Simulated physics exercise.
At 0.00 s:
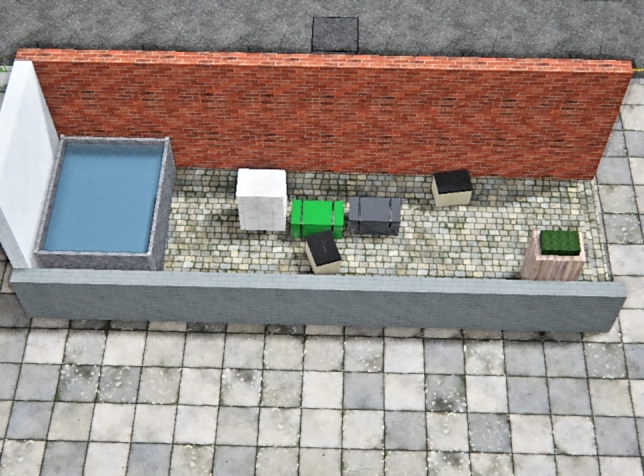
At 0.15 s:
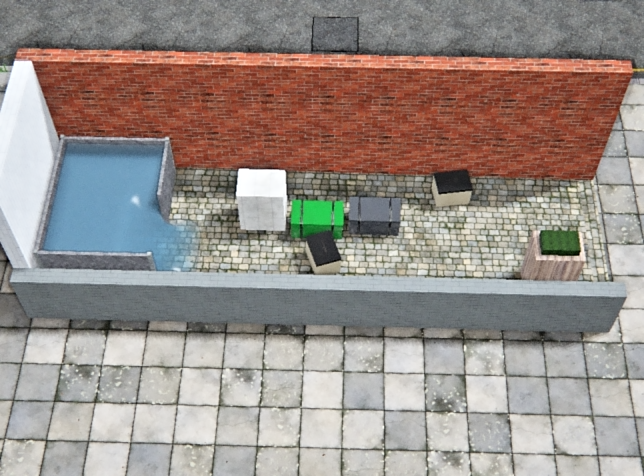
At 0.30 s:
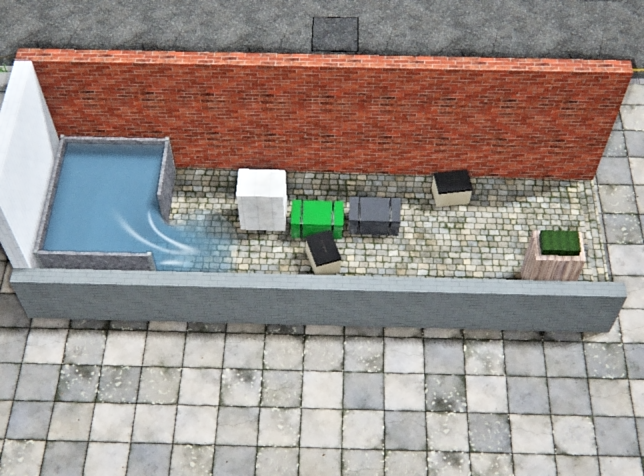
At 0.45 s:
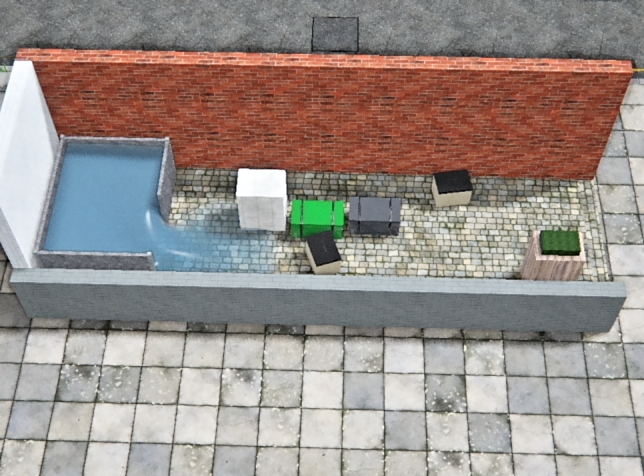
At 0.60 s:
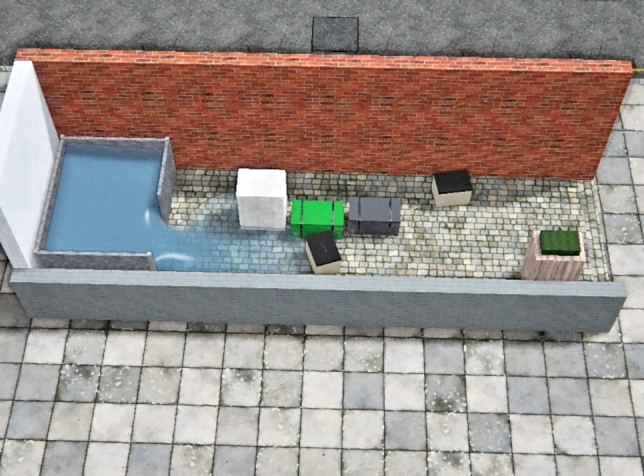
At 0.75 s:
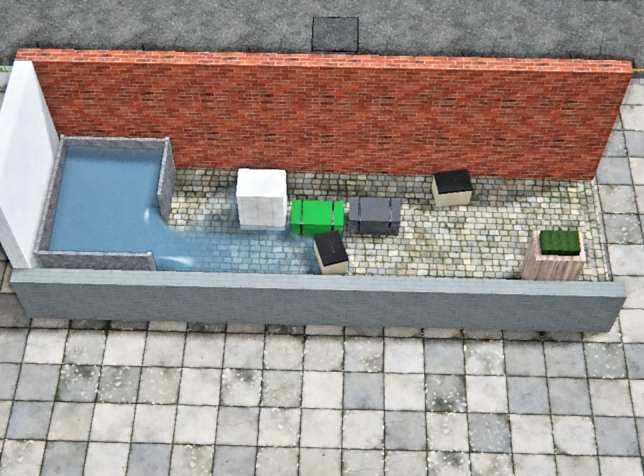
In this clip, a tank in a walled alley opens at its lower right corner and water spreads rightward over the cobbles, reaching the boxes; a small dark-topped box shifts slightly right while the green trunk stays still.
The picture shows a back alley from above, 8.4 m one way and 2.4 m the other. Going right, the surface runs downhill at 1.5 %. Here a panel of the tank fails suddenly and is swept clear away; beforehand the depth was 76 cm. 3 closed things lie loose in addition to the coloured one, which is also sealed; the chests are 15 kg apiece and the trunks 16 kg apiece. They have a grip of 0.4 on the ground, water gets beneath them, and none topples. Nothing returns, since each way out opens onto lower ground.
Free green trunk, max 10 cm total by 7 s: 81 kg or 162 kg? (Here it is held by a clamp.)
162 kg only.
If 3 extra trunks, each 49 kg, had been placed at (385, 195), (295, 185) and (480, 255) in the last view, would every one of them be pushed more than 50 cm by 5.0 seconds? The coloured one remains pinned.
In the order given, not as far, not as far and further.
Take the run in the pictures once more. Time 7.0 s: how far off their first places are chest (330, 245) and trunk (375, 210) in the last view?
Washed out, 40 cm.
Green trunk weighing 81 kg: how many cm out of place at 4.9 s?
Roughly 30 cm.
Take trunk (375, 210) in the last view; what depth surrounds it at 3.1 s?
Around 3 centimetres.
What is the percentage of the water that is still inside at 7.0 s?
I'd say some 56 percent hasn't gone yet.
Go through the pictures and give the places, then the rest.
The green trunk at (317, 213) rests on the ground; 3.3 m2 under water; 0 of 4 have shifted, in the first frame.
The green trunk at (317, 213) rests on the ground; water covers 3.9 m2; 0 of 4 have shifted, in the second frame.
The green trunk at (317, 213), on the bottom; 4.8 m2 under water; 0 of 4 have shifted, in the third frame.
The green trunk at (317, 213) rests on the ground; water covers 5.7 m2; 0 of 4 have shifted, in the fourth frame.
The green trunk at (317, 213) rests on the ground; 6.5 m2 under water; 0 of 4 have shifted, in the fifth frame.
The green trunk at (317, 213), on the bottom; 6.9 m2 under water; 1 of 4 have shifted, in the sixth frame.
After 1.4 s the green trunk would be 1 cm from its start with 81 kg and 0 cm from its start with 162 kg; 9 cm of water round it then.
After 3.1 s the green trunk would be 27 cm from its start with 81 kg and 0 cm from its start with 162 kg; 10 cm of water round it then.
After 4.9 s the green trunk would be 27 cm from its start with 81 kg and 0 cm from its start with 162 kg; 7 cm of water round it then.
After 7.0 s the green trunk would be 27 cm from its start with 81 kg and 0 cm from its start with 162 kg; 4 cm of water round it then.
